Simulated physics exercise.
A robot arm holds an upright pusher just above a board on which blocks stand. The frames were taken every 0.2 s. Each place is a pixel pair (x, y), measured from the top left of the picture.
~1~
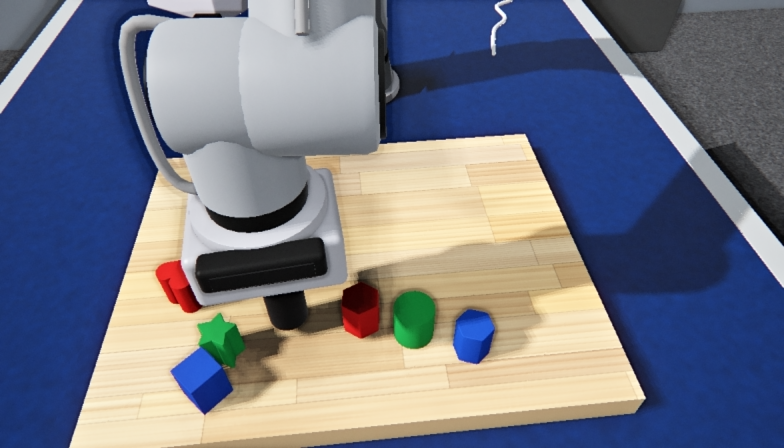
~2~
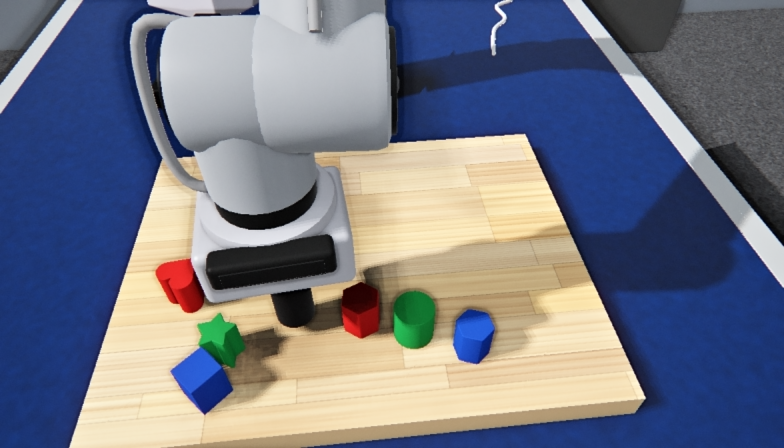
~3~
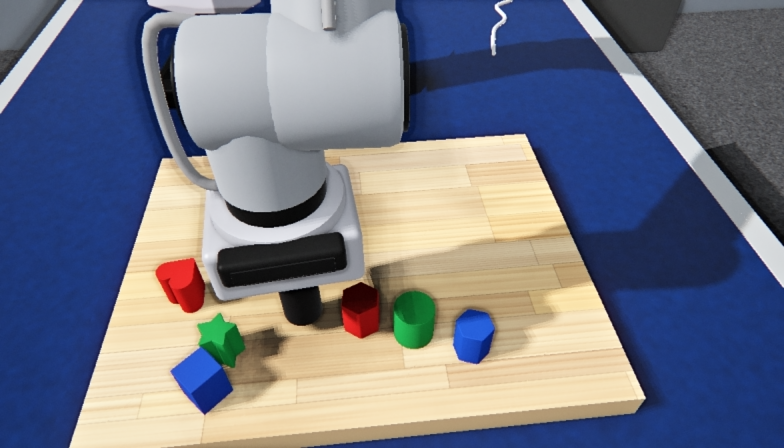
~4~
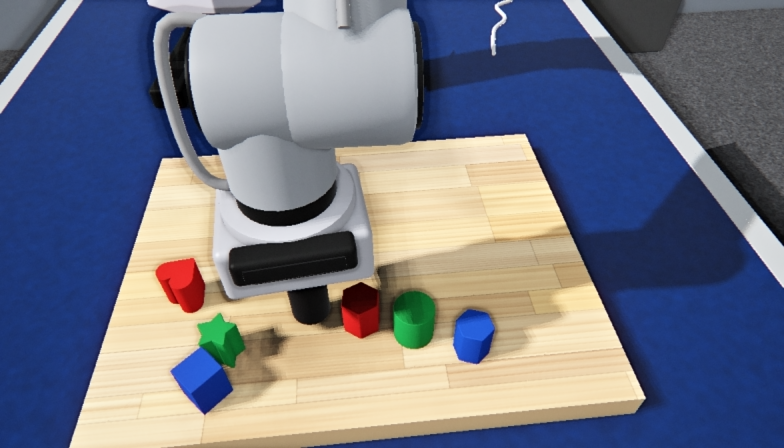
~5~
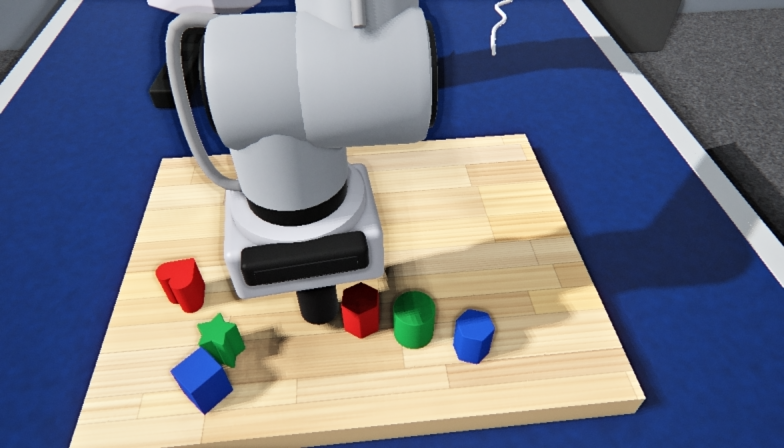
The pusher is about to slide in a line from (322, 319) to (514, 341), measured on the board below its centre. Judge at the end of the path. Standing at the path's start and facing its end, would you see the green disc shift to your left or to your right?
It heads left.
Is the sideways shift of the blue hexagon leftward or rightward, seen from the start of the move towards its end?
Shifts right.
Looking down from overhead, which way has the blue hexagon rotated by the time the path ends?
Viewed from overhead, the blue hexagon winds up turned clockwise.
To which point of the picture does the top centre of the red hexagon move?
It should be at about (561, 316).
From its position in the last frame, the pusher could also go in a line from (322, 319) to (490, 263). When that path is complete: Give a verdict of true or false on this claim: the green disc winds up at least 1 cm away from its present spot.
Verdict: True.
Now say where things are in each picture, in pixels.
The first frame shows pusher tip (289, 315); block tops, green star (215, 330); red hexagon (360, 298); green disc (414, 307); blue hexagon (475, 324).
The second frame shows pusher (296, 312); blocks unchanged.
The third frame shows pusher (304, 310); blocks unchanged.
The fourth frame shows pusher (312, 310); blocks unchanged.
The fifth frame shows pusher (320, 309); green star (215, 330); red hexagon (360, 298); green disc (414, 307); blue hexagon (475, 324).
The first path, step by step. One third of the way, pusher (384, 317); red hexagon (421, 307); green disc (461, 313); blue hexagon (499, 329), turned 15° clockwise.
Two thirds of the way, pusher (450, 324); red hexagon (491, 310); green disc (531, 309); blue hexagon (542, 343), turned 95° clockwise.
At the end, pusher (517, 331); green star in place; red hexagon (561, 316); green disc (598, 309); blue hexagon (558, 351), turned 145° clockwise.
